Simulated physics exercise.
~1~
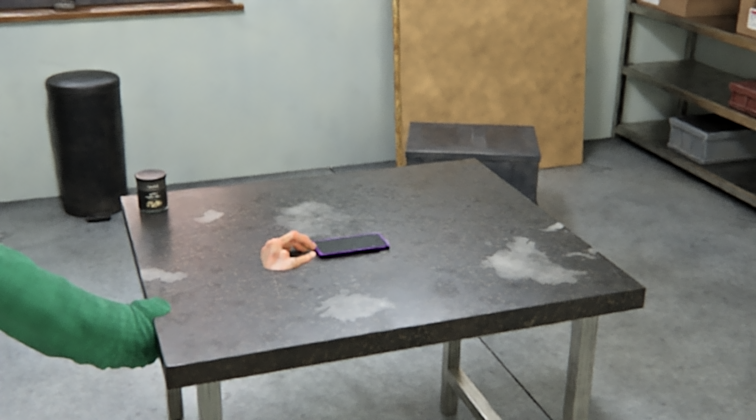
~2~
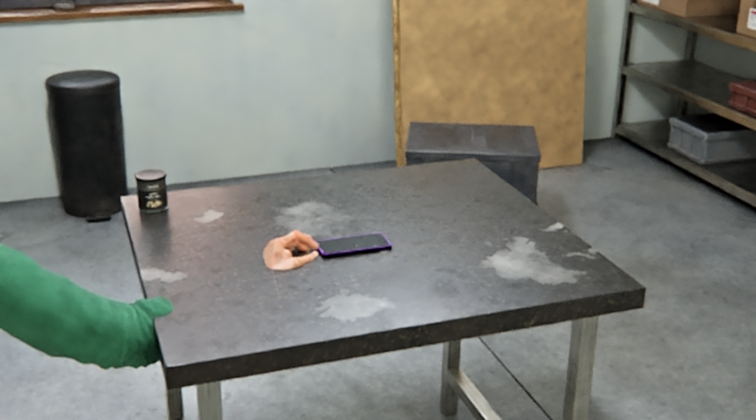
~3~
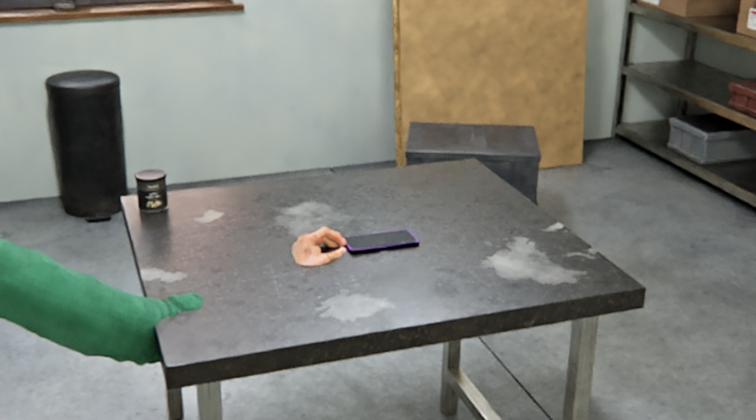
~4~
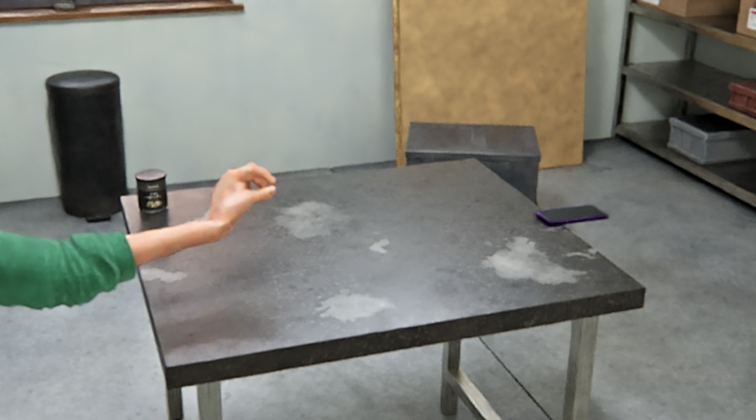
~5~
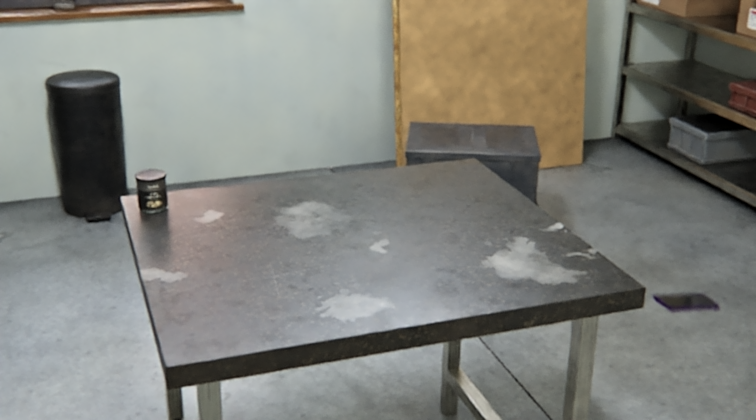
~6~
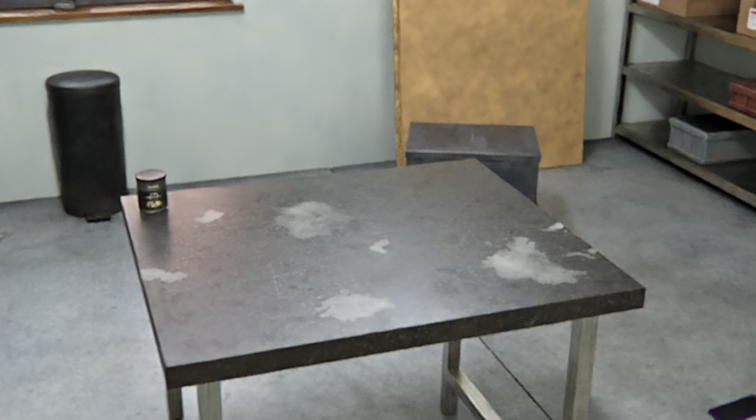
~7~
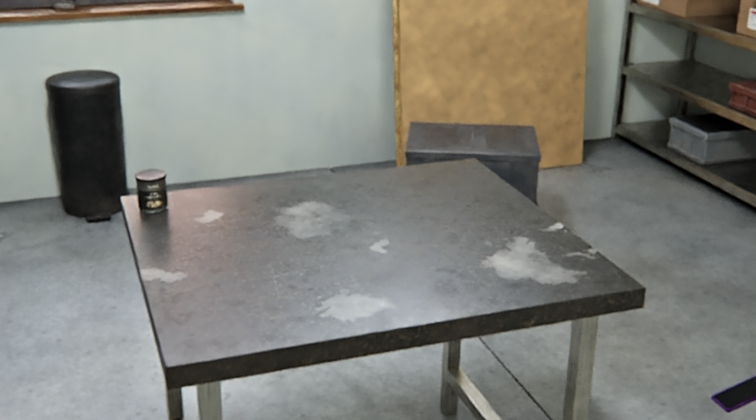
Purple phone sliding right across a dark table as a green-sleeved hand shoves it, then dropping off the edge toward the floor.
